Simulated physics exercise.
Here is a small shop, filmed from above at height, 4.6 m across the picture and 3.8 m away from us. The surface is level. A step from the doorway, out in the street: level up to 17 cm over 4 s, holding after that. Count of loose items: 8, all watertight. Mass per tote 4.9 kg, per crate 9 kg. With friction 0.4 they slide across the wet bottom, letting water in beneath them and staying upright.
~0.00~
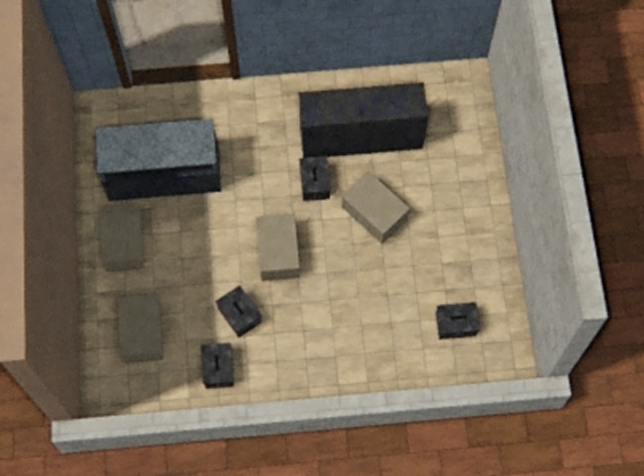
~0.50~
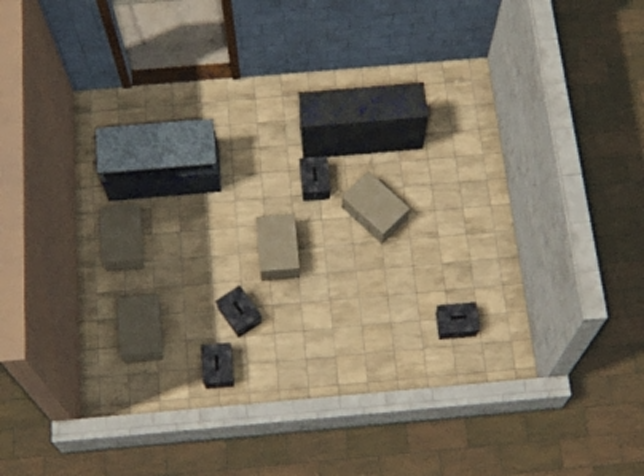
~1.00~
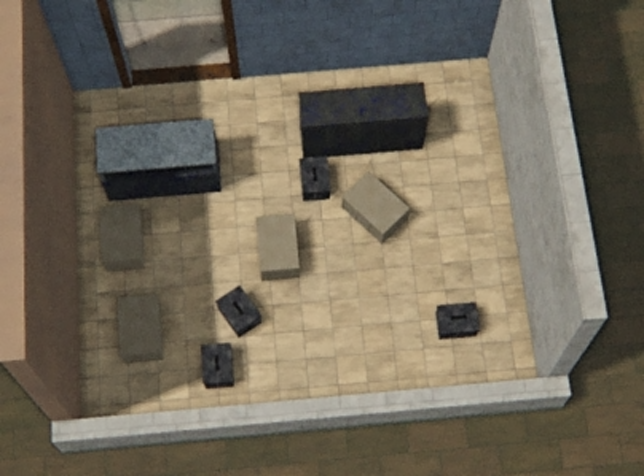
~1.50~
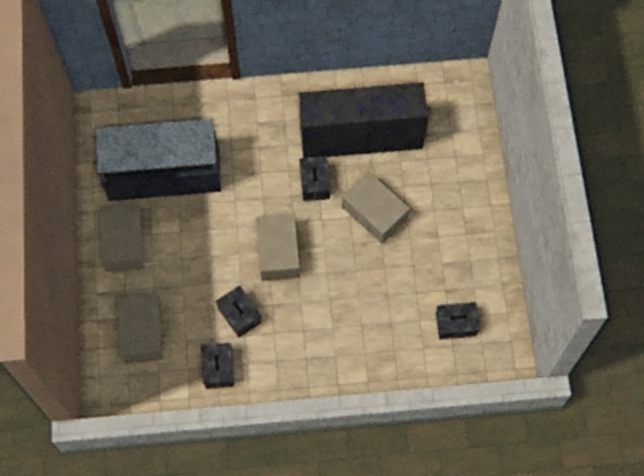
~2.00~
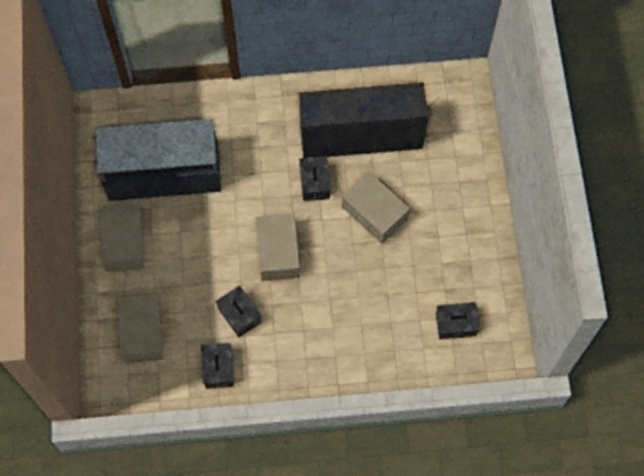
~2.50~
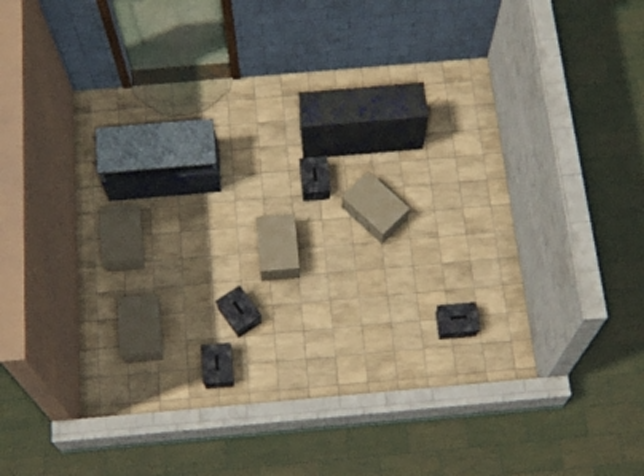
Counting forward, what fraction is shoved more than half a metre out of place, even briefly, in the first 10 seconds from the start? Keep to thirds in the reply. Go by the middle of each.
My answer: Less than a third.
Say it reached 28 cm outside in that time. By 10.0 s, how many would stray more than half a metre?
8.
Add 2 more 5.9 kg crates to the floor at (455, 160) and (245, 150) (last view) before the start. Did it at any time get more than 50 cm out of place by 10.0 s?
In turn: Less, over.
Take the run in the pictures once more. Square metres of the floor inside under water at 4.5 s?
Roughly 3.0 m2 of it is wet.
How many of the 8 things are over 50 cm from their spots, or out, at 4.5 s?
Count: 0.
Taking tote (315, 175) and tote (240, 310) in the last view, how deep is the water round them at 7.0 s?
Roughly 3 and 0 cm.
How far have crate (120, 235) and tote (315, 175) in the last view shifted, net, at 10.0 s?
First 10 cm, then 50 cm.
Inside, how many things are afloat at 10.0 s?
At that time the total is 1.
After 3.5 s 0 of 8 are over 50 cm from their spots; 0 afloat.
After 4.5 s 0 of 8 are over 50 cm from their spots; 0 afloat.
After 7.0 s 0 of 8 are over 50 cm from their spots; 0 afloat.
After 10.0 s 1 of 8 are over 50 cm from their spots, and 1 have been at some point; 1 afloat.
